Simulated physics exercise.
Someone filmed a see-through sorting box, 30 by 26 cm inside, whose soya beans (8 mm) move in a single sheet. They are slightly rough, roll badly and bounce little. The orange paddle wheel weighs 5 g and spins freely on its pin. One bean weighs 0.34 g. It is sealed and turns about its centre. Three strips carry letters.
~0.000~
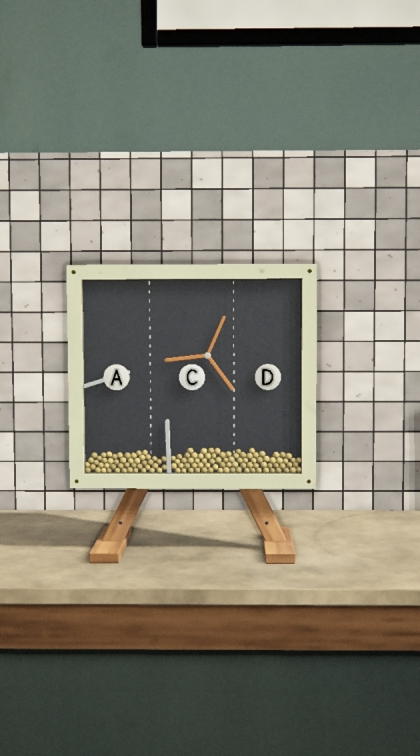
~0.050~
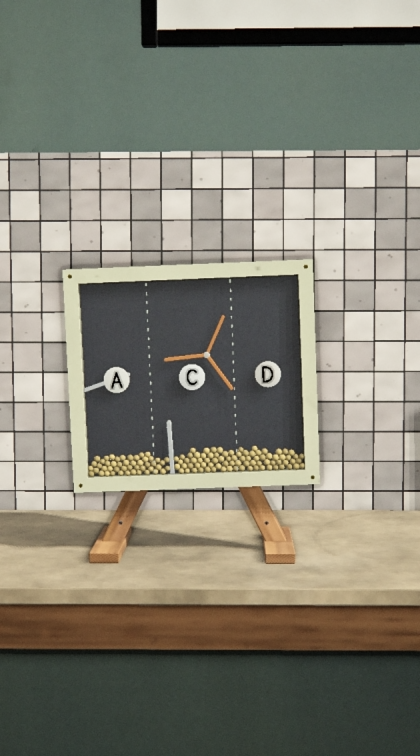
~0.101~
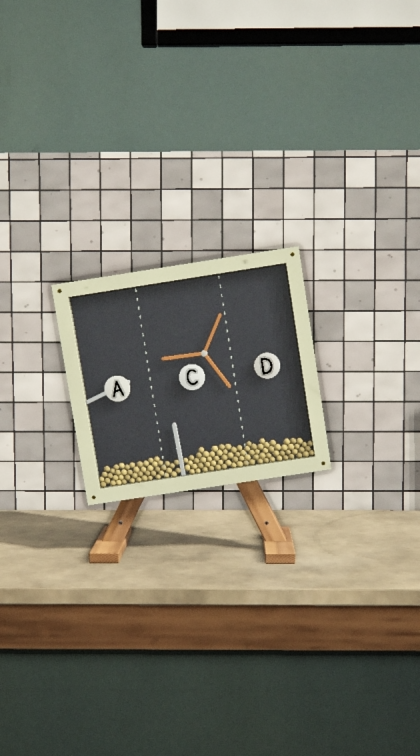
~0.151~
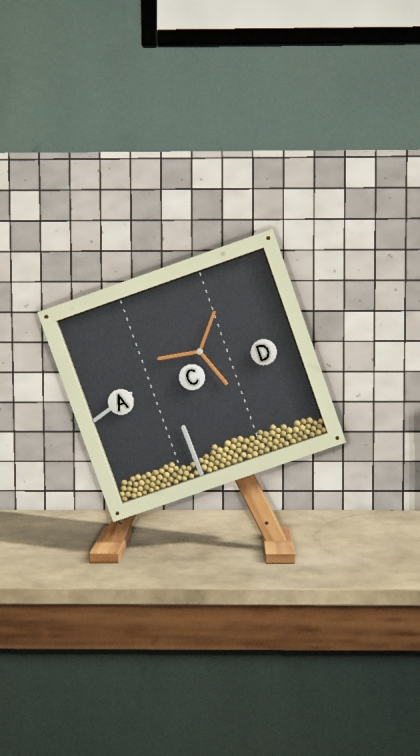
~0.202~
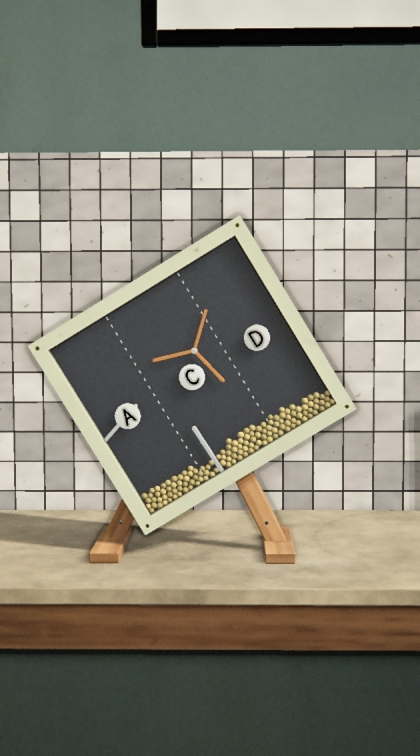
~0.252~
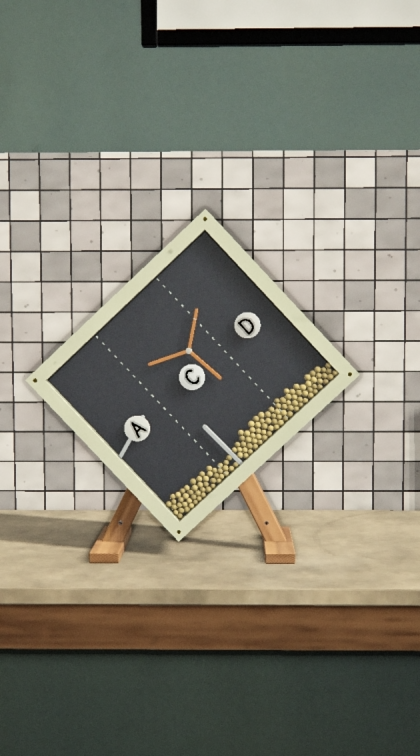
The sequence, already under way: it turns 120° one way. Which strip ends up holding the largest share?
The one marked A.
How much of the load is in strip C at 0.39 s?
About 40 per cent.
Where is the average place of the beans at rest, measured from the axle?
Some 4 cm right and 12 cm below.
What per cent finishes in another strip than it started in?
About 70 per cent.
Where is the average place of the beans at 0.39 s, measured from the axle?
About 11 cm right and 4 cm below.
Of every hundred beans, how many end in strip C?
Some 0 per cent.
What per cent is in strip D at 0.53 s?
About 10 per cent.
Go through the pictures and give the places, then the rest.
The first frame shows level; about 130 beans; beans centred (193, 463); top one (252, 451); orange paddle wheel (208, 355); A (116, 377), C (192, 377), D (268, 377).
The second frame shows turned 2° anticlockwise; beans centred (196, 463); top one (254, 449).
The third frame shows turned 9° anticlockwise; beans centred (206, 462); top one (293, 441); wall ends (128, 382), (174, 425).
The fourth frame shows turned 19° anticlockwise; beans centred (221, 458); top one (310, 421); orange paddle wheel (200, 352).
The fifth frame shows turned 31° anticlockwise; beans centred (237, 451); top one (327, 394).
The sixth frame shows turned 43° anticlockwise; beans centred (251, 440); top one (328, 366); orange paddle wheel (189, 351); A (137, 429), C (192, 377), D (247, 325).
After 0.39 s, it stands 76° anticlockwise; the beans' middle is 11 cm right of and 4 cm below the centre; A 35 %, C 40 %, D 25 %.
After 0.53 s, it stands 108° anticlockwise; the beans' middle is 11 cm right of and level with the centre; A 35 %, C 55 %, D 10 %.
After 0.65 s, it stands 120° anticlockwise; the beans' middle is 8 cm right of and 2 cm below the centre; A 50 %, C 45 %, D 5 %.
All still by 2.7 s, it stands 120° anticlockwise; A 100 %, C 0 %, D 0 %.
